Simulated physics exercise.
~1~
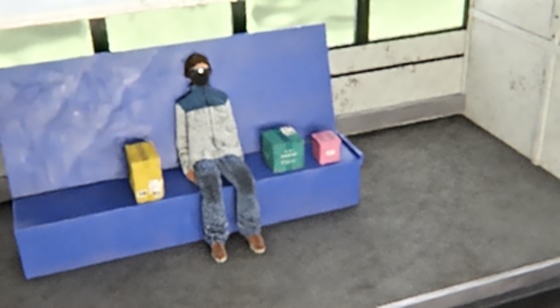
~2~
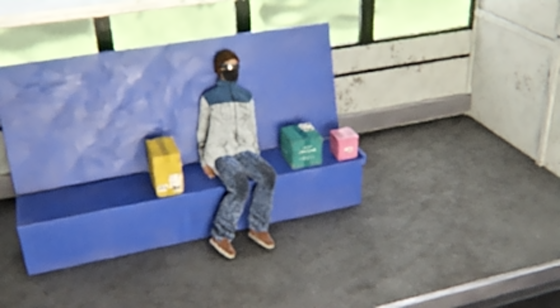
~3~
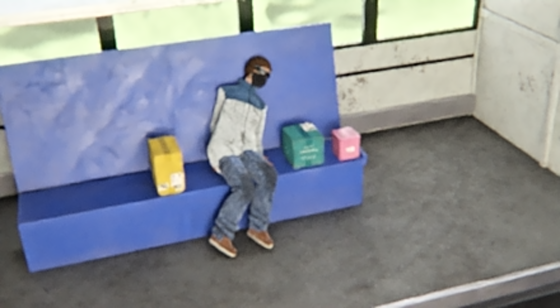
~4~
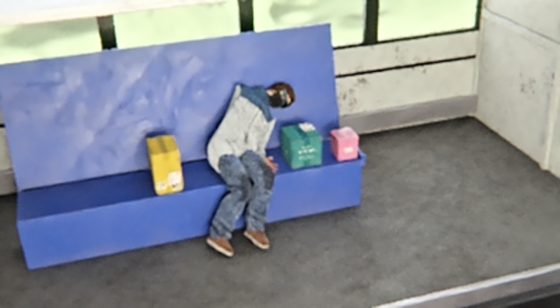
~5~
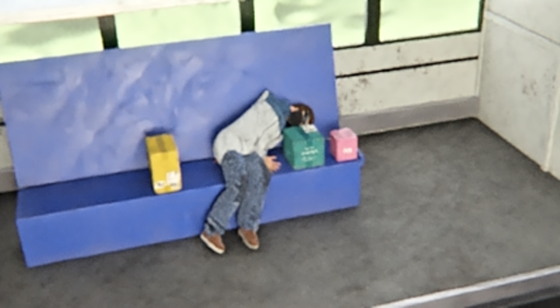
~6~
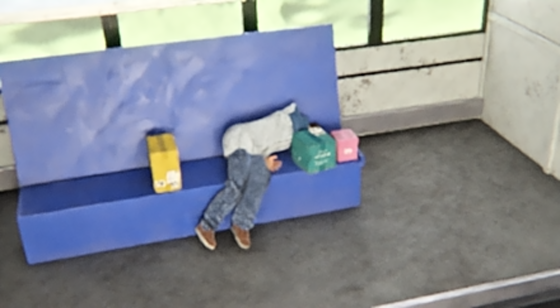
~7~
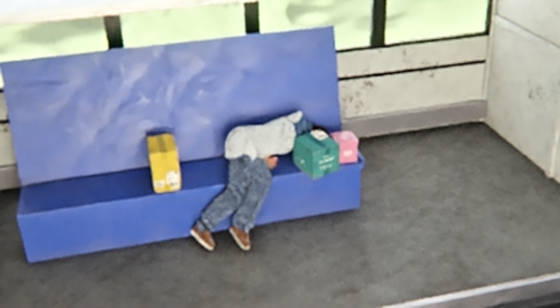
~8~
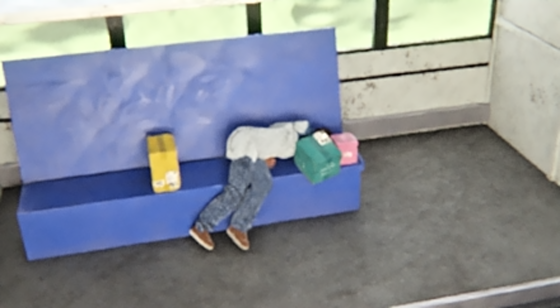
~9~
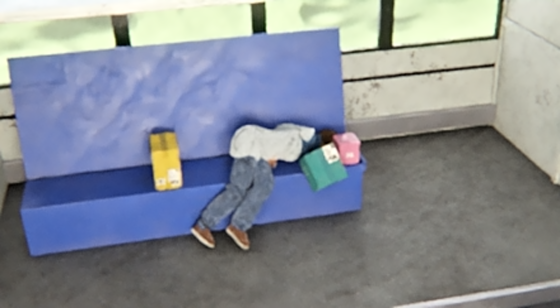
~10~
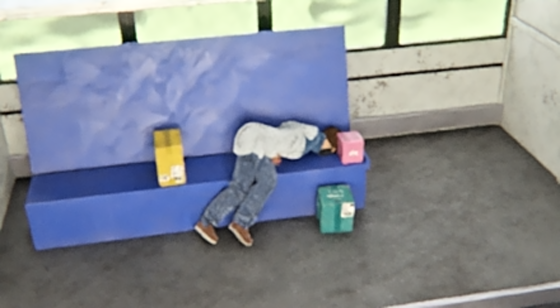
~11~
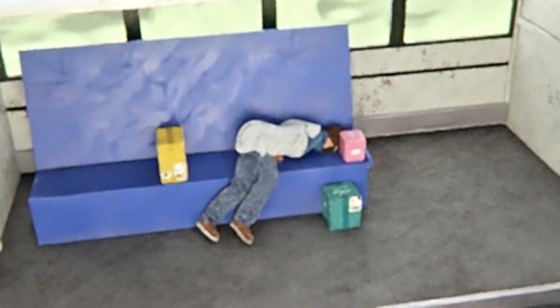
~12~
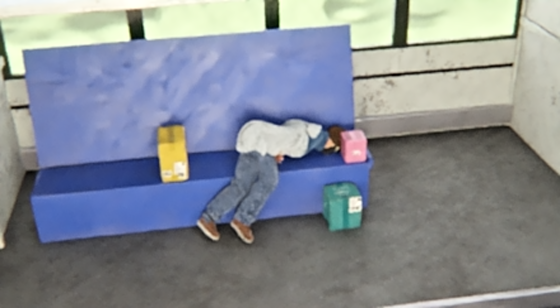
A seated person slumps right across a blue bench, and the teal box drops off.
